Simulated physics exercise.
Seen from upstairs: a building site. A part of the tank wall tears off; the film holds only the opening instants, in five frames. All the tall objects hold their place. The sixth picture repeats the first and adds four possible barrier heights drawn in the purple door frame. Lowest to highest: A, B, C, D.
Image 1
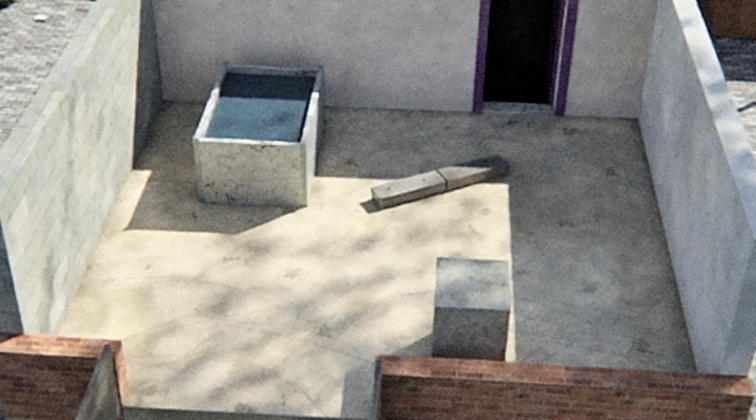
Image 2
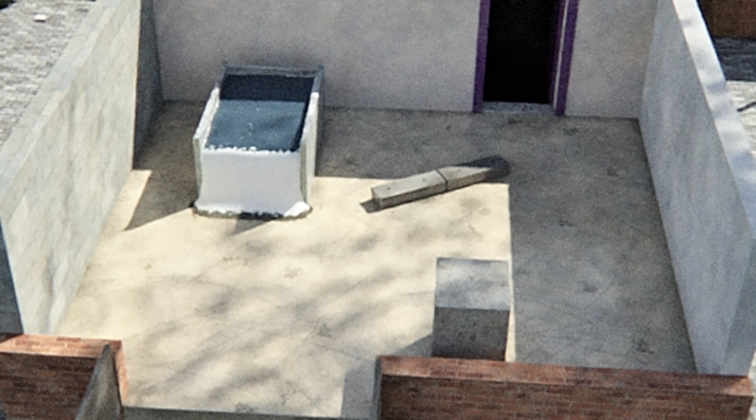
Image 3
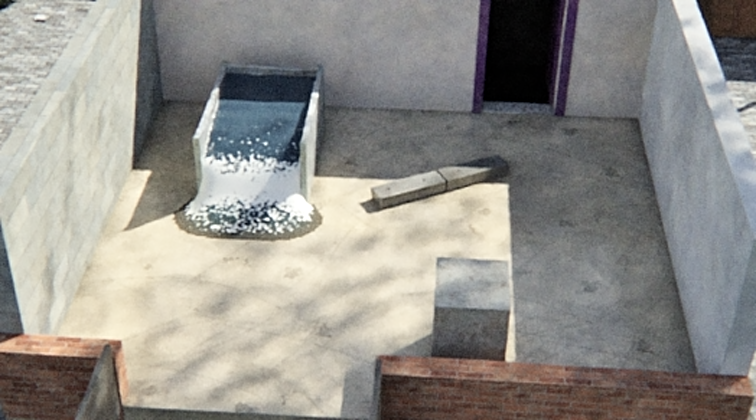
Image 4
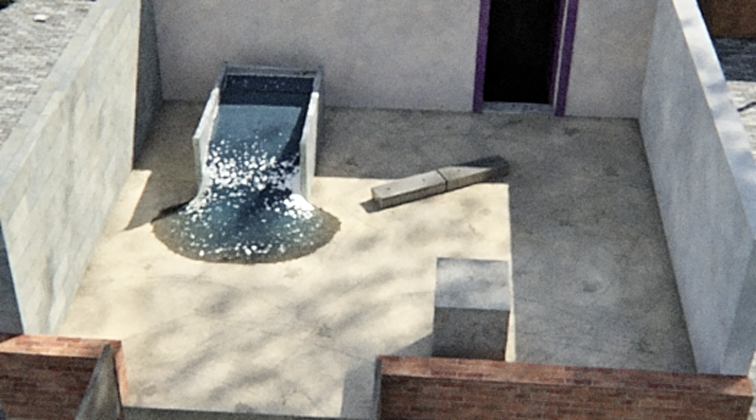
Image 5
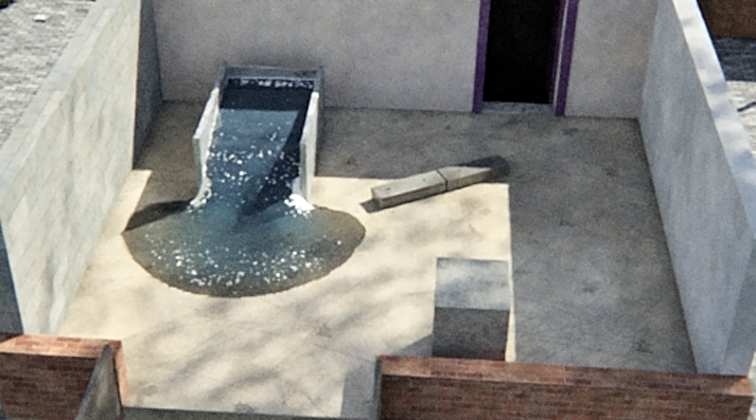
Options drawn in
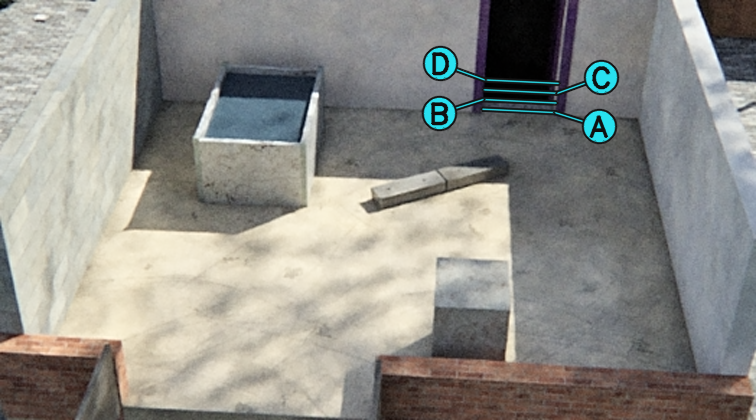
Water pours from the open front of a tank and spreads across the pale ground.
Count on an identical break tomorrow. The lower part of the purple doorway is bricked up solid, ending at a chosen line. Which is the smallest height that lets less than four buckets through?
That is line A.
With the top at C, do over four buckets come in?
No.
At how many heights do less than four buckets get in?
All of the four.
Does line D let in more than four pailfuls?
No.
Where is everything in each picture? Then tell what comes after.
In the first frame, water in the tank at rest, its middle at (262, 109); foot of the purple doorway at (518, 114); open gate at (248, 343).
In the second frame, 1 % of the ground under water, visible out to (199, 205).
In the third frame, 3 % of the ground under water, visible out to (188, 221).
In the fourth frame, 6 % of the ground under water, visible out to (184, 249).
In the fifth frame, 11 % of the ground under water, visible out to (195, 286).
In cyan, A at (518, 110); B at (519, 101); C at (520, 91); D at (521, 81); from the bottom up A, B, C, D.
For line A, nothing gets over.
For line B, nothing gets over.
For line C, nothing gets over.
For line D, nothing gets over.
